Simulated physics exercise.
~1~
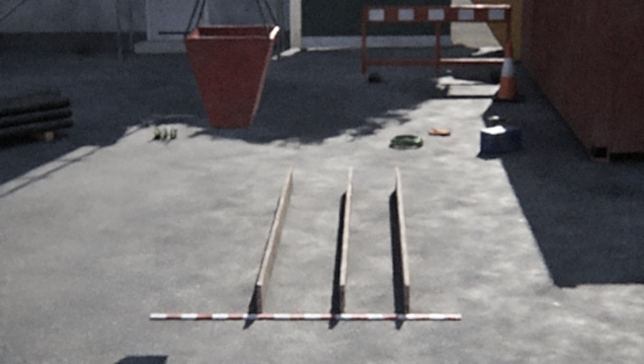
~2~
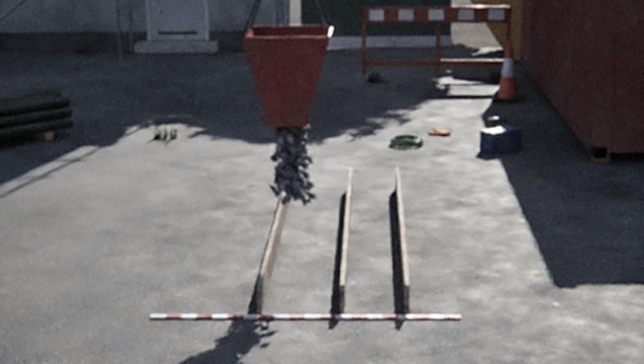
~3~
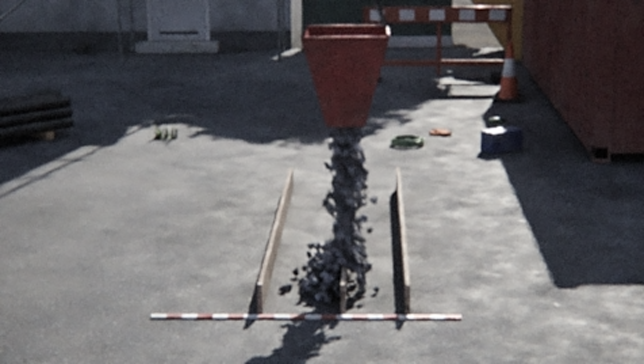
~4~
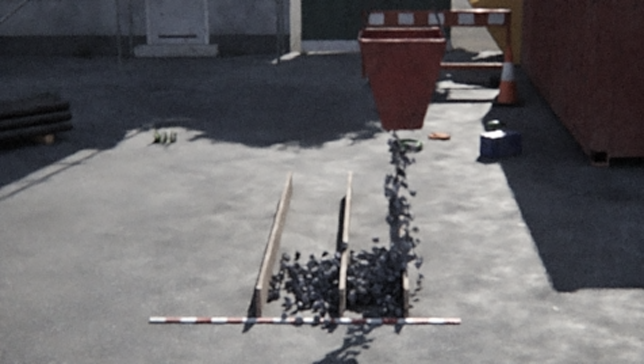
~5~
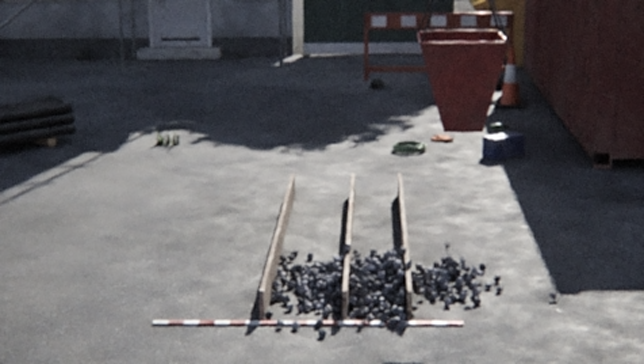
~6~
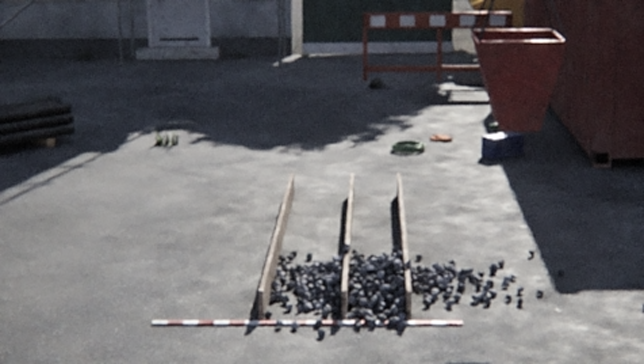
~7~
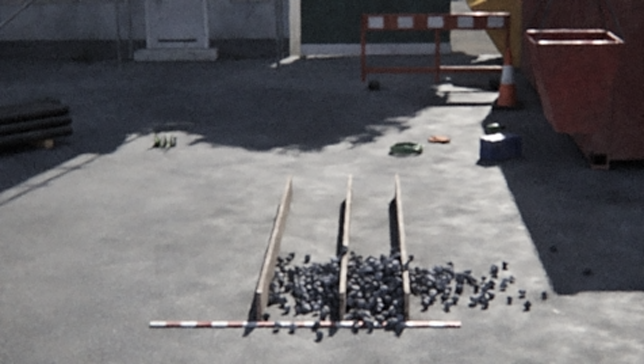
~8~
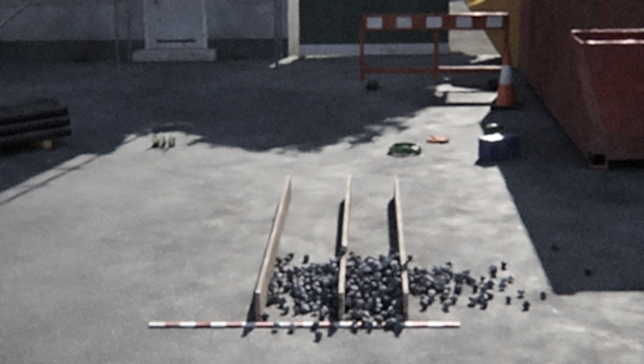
A red skip hanging in a paved yard moved right, pouring dark stones across the bays between three upright planks until it was empty, then carried on rightwards, leaving most of the stones between the planks and some scattered to their right.
